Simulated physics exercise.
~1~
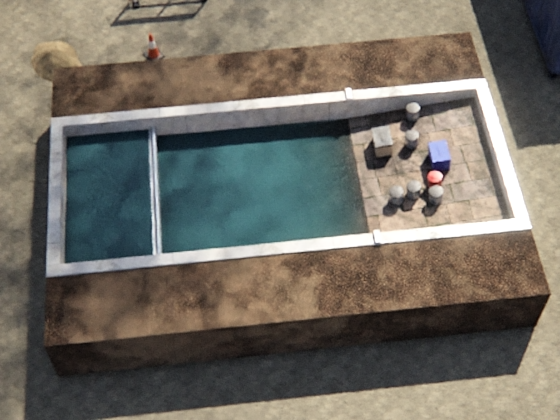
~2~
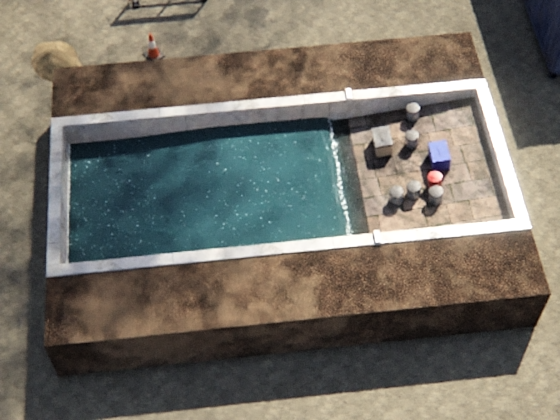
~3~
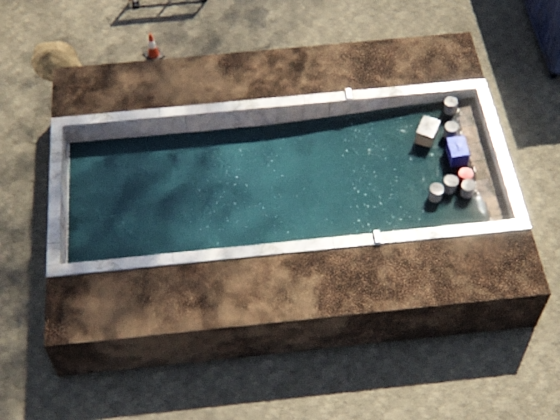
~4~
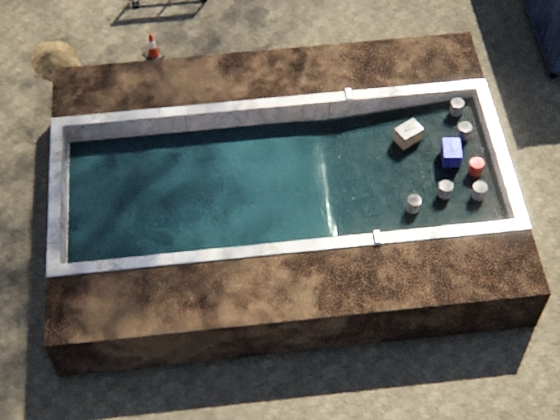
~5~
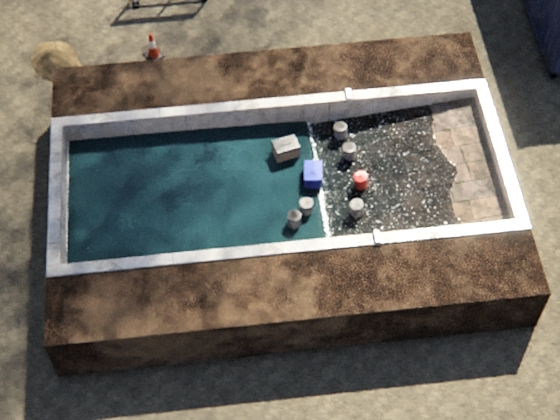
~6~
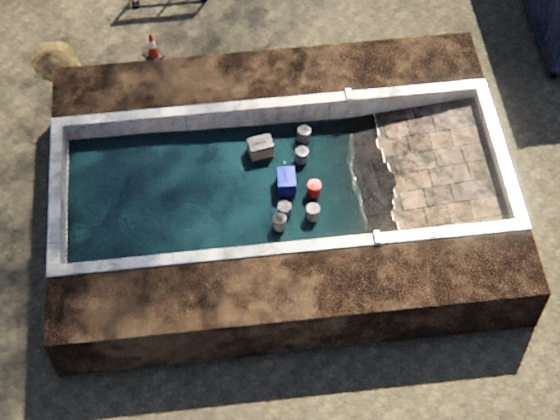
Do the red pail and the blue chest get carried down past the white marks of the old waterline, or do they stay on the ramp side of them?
Both get carried past the marks. The red pail and the blue chest end up floating in the water to the left of the old waterline.
